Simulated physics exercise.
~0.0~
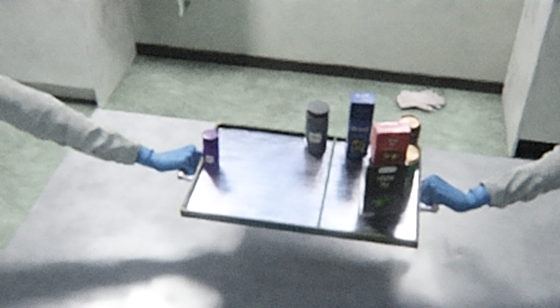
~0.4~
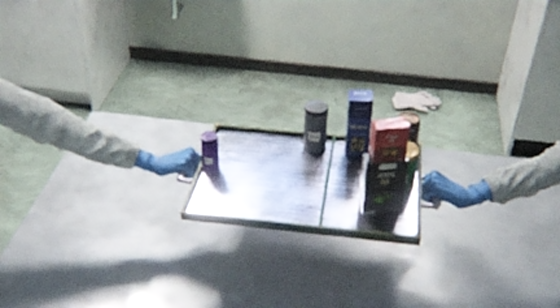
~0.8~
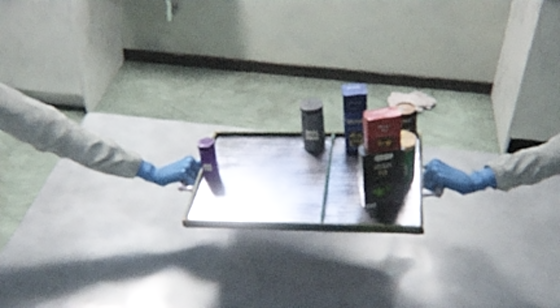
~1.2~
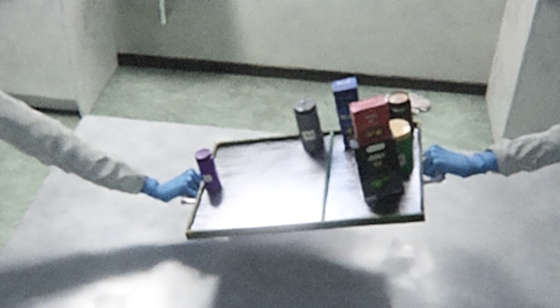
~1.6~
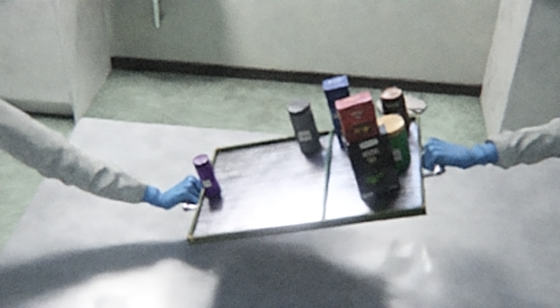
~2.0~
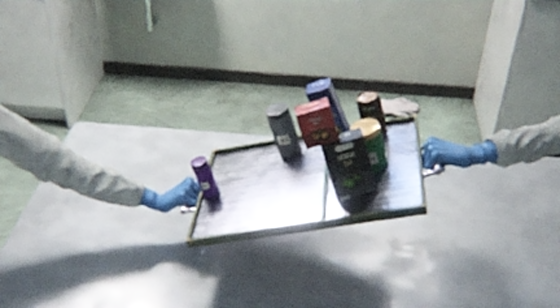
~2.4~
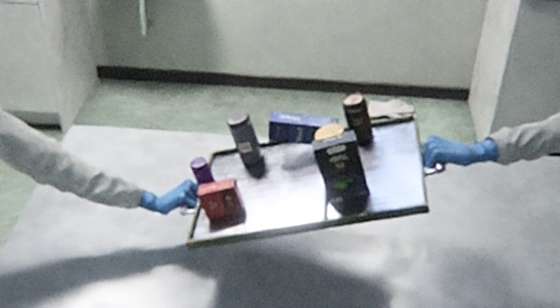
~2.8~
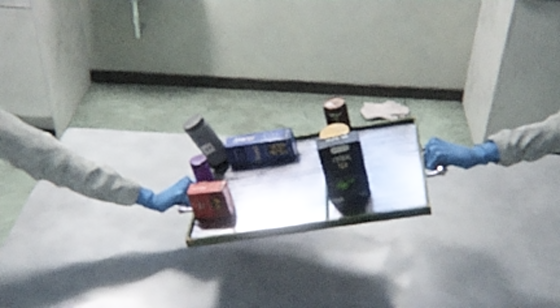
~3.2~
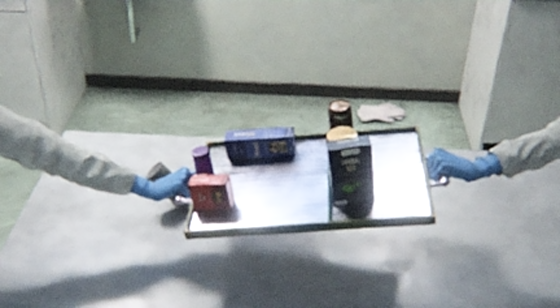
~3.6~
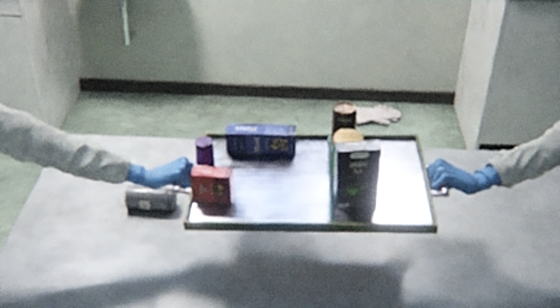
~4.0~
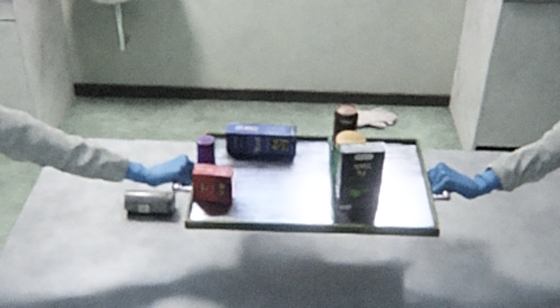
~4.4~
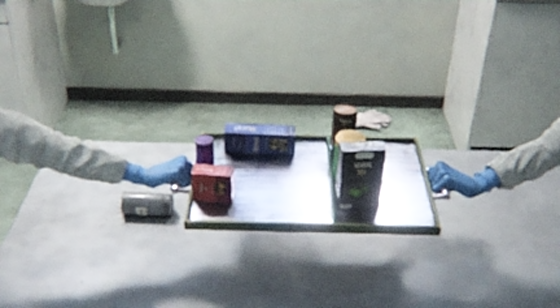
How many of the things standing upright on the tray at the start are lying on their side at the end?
Three of them end on their side. The red packet and the blue carton lie on the tray, and the grey jar lies on the table to the left.
